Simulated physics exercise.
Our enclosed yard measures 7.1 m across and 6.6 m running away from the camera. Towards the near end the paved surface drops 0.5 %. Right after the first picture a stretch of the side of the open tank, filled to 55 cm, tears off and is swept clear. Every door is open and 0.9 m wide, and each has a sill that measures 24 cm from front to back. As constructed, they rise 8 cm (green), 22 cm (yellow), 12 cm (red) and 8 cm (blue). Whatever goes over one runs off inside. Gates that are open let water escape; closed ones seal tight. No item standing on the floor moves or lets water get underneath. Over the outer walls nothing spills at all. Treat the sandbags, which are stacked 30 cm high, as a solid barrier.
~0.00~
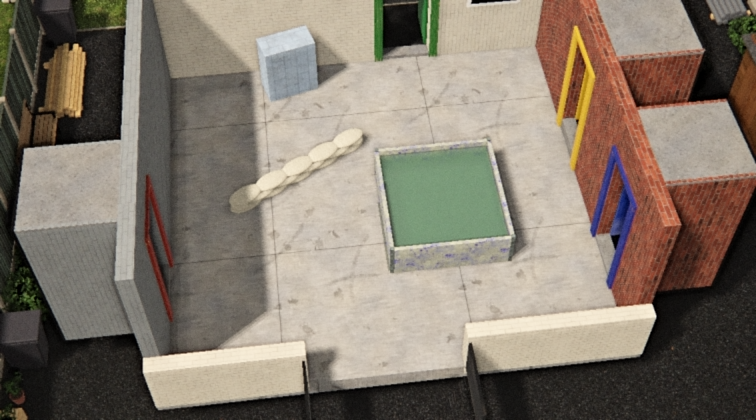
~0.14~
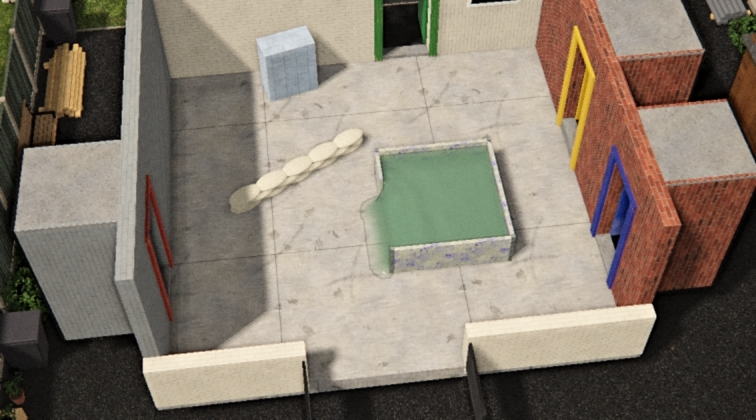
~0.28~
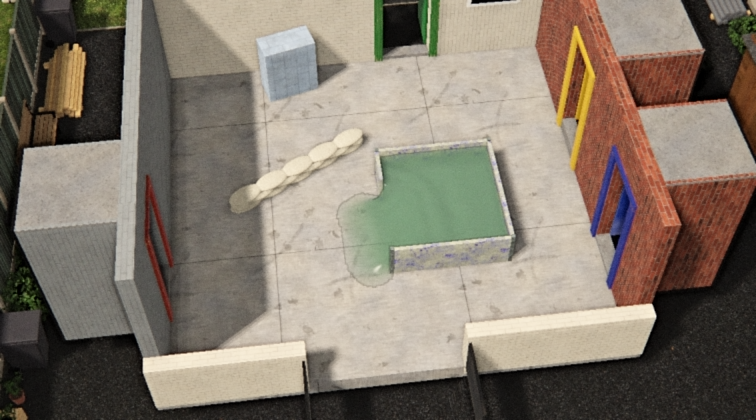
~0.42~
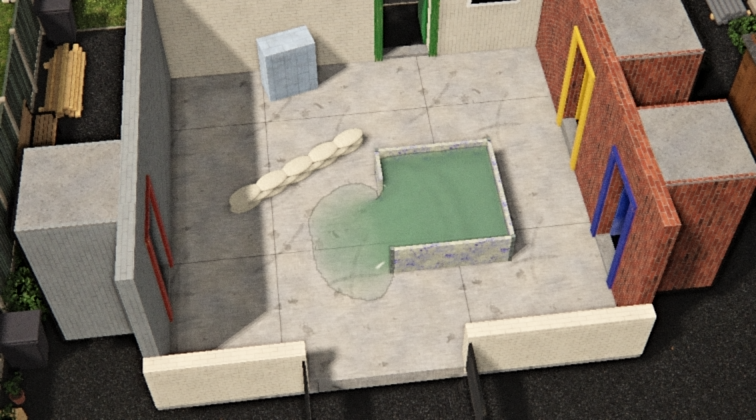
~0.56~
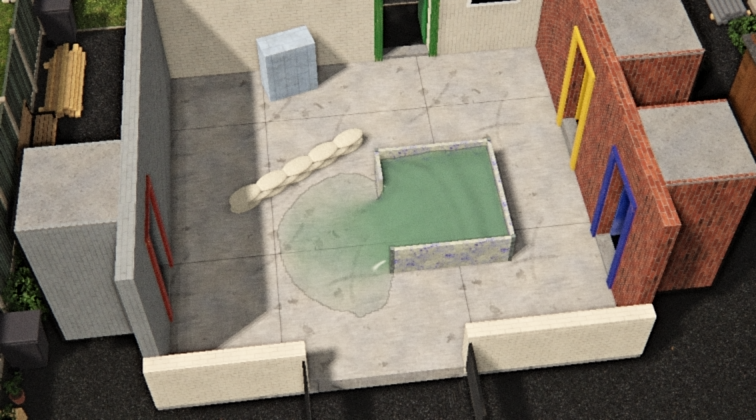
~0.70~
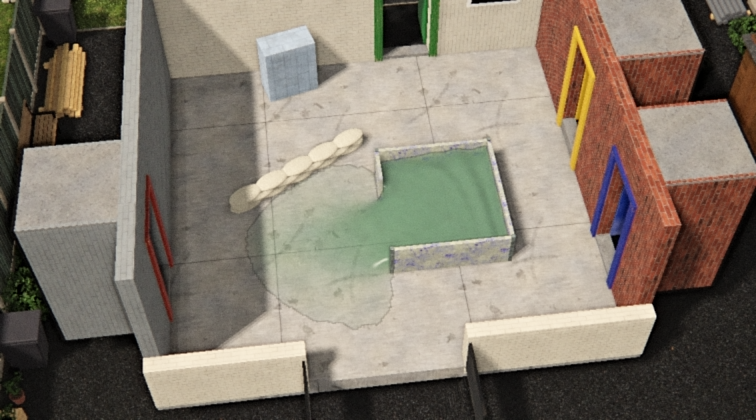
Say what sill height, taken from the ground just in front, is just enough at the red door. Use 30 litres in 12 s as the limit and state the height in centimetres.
I would put it at 20 cm.
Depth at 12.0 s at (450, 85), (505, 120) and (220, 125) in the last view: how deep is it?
I'd read roughly 2, 2 and 5 cm there.
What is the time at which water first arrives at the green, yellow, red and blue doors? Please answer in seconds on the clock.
It gets to green after 9.0 s, yellow after 11.5 s, red after 1.2 s and blue after 9.0 s.
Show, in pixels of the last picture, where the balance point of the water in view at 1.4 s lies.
The water's centre is at about (385, 229).
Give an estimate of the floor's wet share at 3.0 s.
Roughly 35 percent of the floor is wet.
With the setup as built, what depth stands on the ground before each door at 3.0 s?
Lab note, depth in cm: Green 0; yellow 0; red 24; blue 0.
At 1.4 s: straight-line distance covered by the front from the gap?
3.8 m.
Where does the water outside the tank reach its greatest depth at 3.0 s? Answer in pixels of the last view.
Near pixel (171, 384).
After 1.4 s water covers 25 % of the floor, deepest (27 cm) near (378, 256); 17 cm at the red door, 1 litre in over its 12 cm sill.
After 3.0 s water covers 35 % of the floor, deepest (31 cm) near (171, 384); 24 cm at the red door, 87 litres in over its 12 cm sill.
After 12.0 s water covers 90 % of the floor, deepest (8 cm) near (171, 384); 6 cm at the red door, 154 litres in over its 12 cm sill.
At the red door as built, the water arrived by 1.2 s and peaked near 26 cm at 2.4 s.
Run again over the same 12 s with other heights there, 75 litres in over 16 cm, 14 litres over 22 cm. The limit of 30 litres is kept from about 20 cm up.
